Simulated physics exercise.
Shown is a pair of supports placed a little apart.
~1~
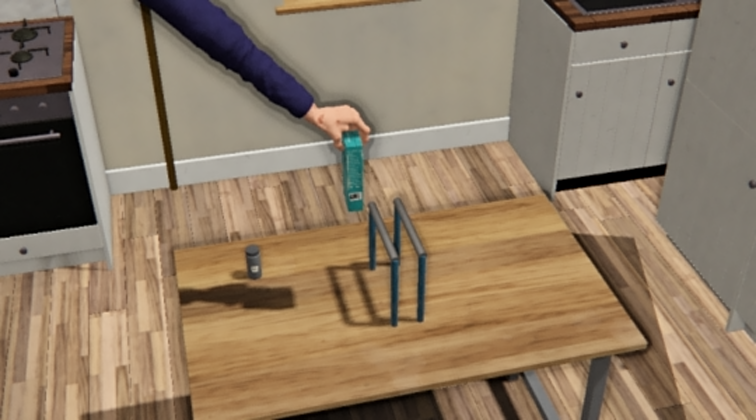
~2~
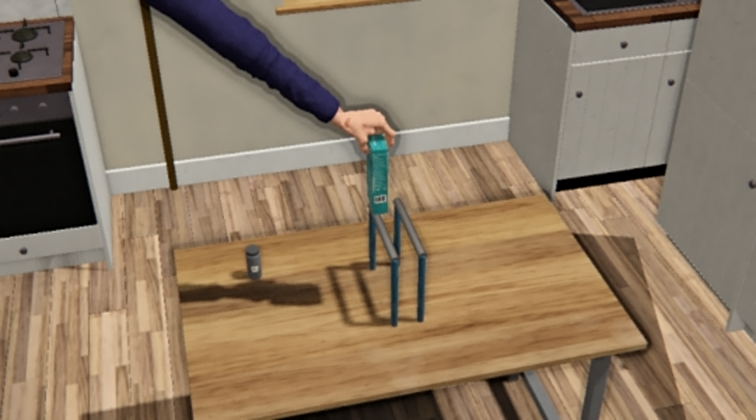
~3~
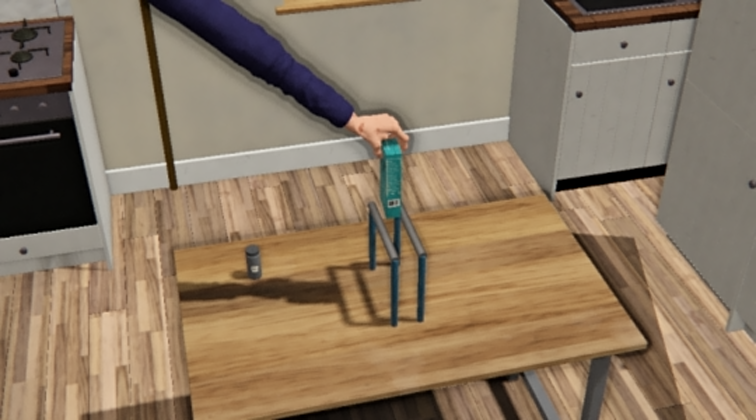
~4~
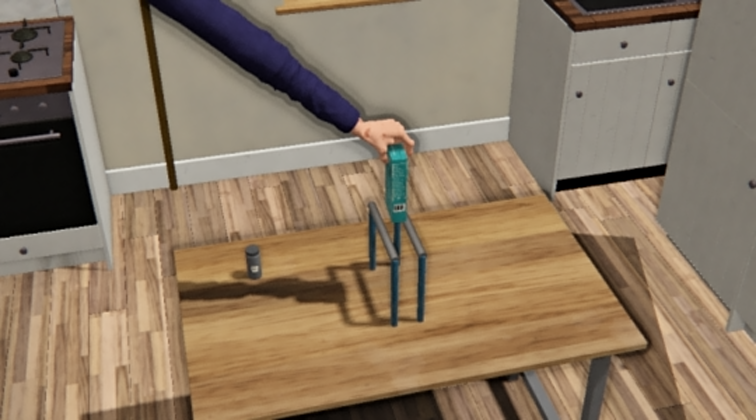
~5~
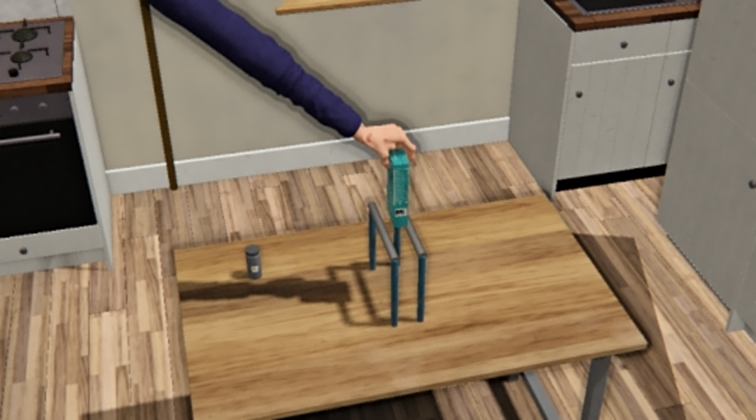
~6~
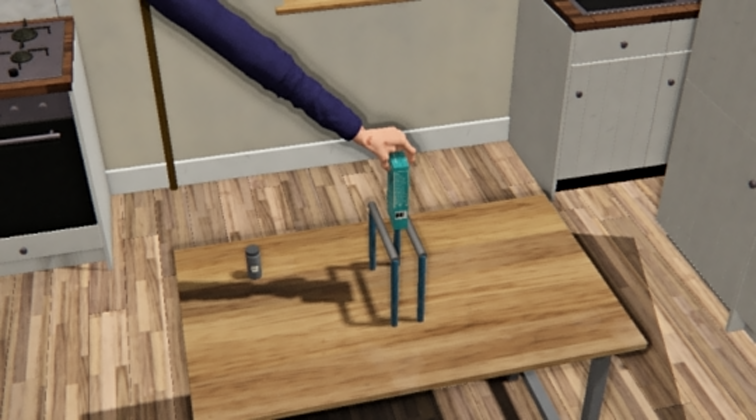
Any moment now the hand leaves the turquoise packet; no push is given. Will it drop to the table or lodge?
Oh, it lands on the table below.
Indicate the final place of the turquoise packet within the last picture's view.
It winds up at roughly (346, 279).
Then, 0.30 s past the last view, turquoise packet rocked 8° from its first pose near (396, 244).
Then, 0.60 s past the last view, turquoise packet rocked 35° from its first pose near (369, 259).
Finally, down or leaning hard on the stand or table, turquoise packet; grey shaker still in place. Final places as the last picture's camera would see them, turquoise packet near (346, 279). The packet reaches the table.
